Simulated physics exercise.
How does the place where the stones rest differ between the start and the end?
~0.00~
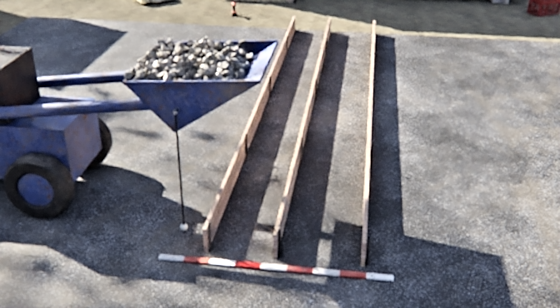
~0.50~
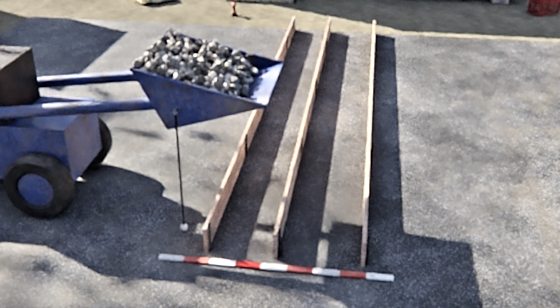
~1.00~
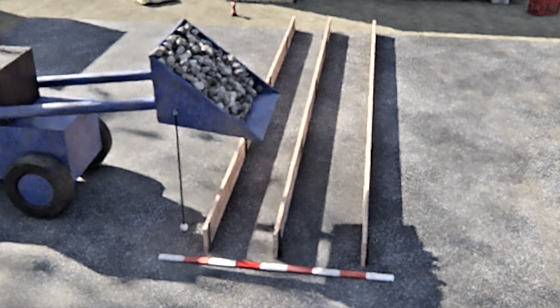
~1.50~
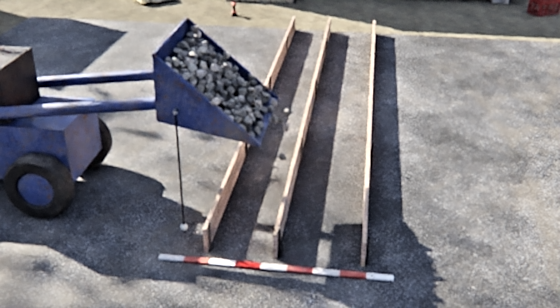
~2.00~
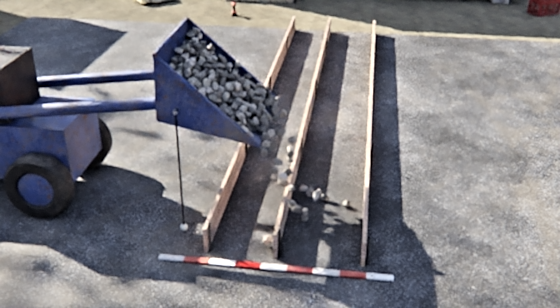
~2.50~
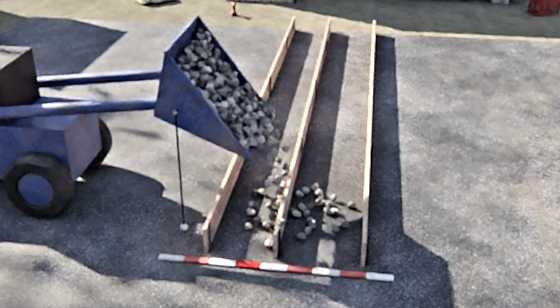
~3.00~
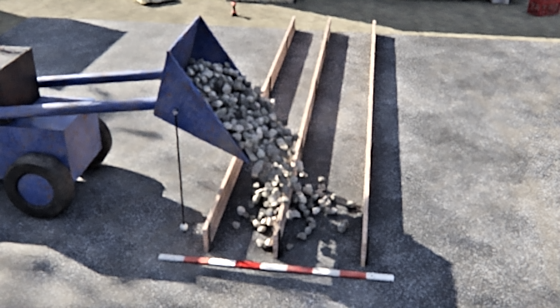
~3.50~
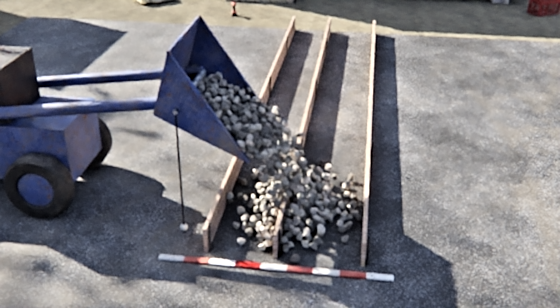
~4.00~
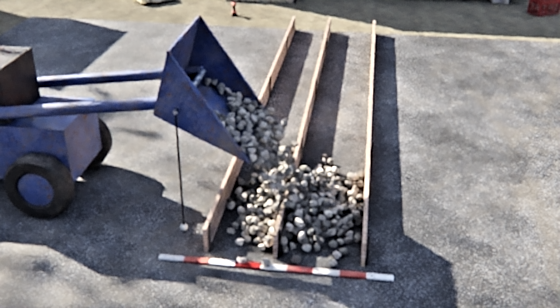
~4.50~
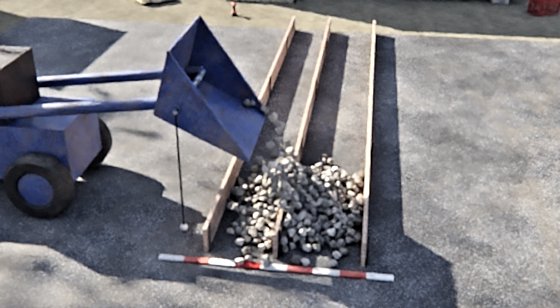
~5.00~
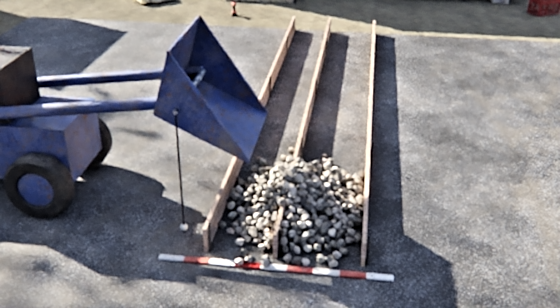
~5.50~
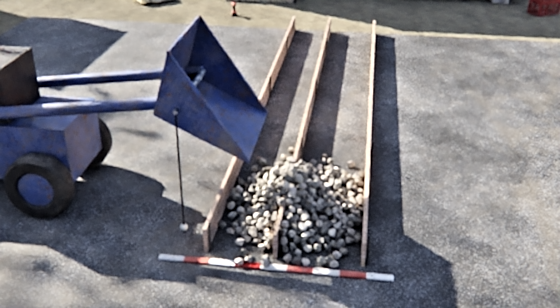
At the start the stones sit heaped in the raised blue bucket. At the end they lie in a pile on the ground, lower and to the right, spread across both bays between the boards.
